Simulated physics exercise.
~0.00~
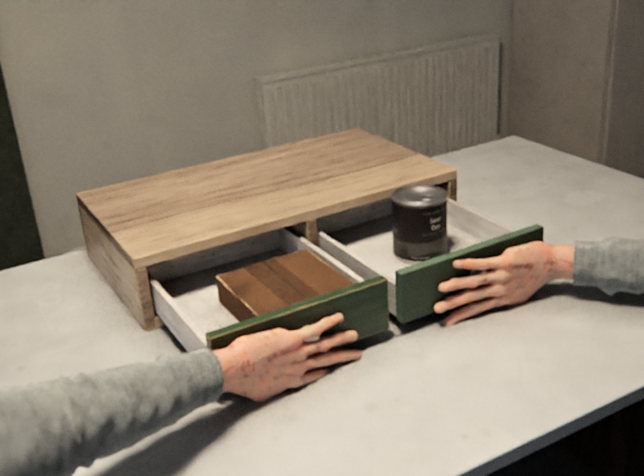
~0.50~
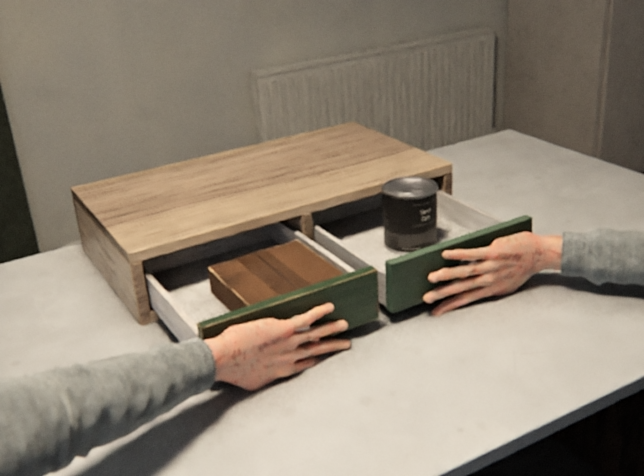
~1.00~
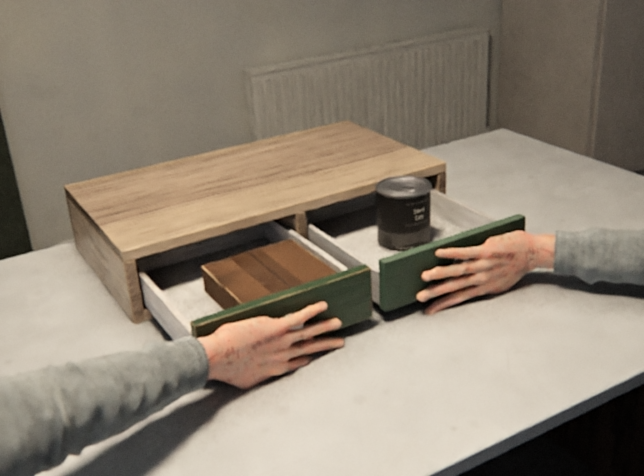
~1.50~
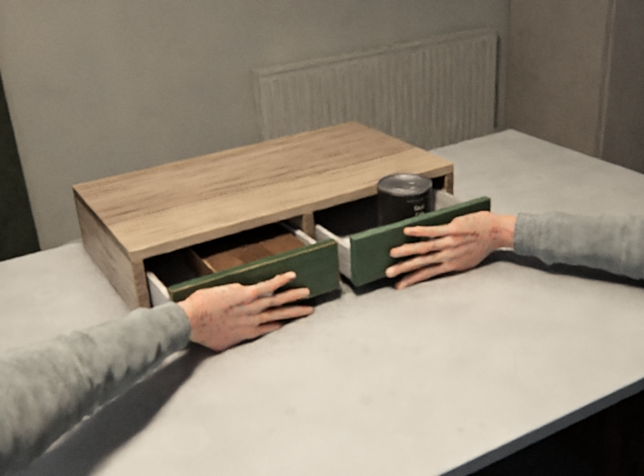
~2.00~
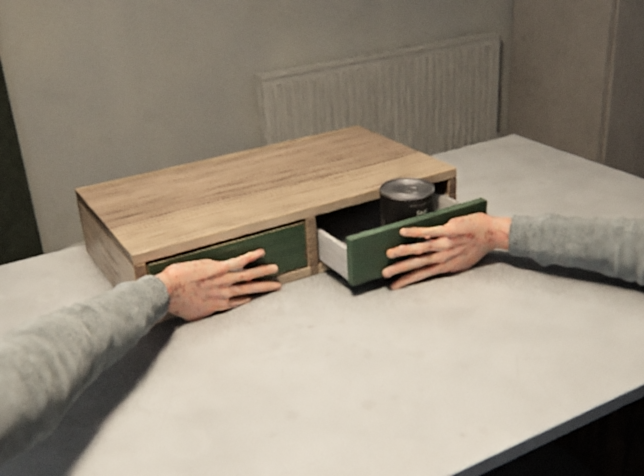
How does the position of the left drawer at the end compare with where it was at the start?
At the start it is pulled well out of the wooden chest with a brown box showing inside, and by the end it is pushed in and closed, hiding the box.
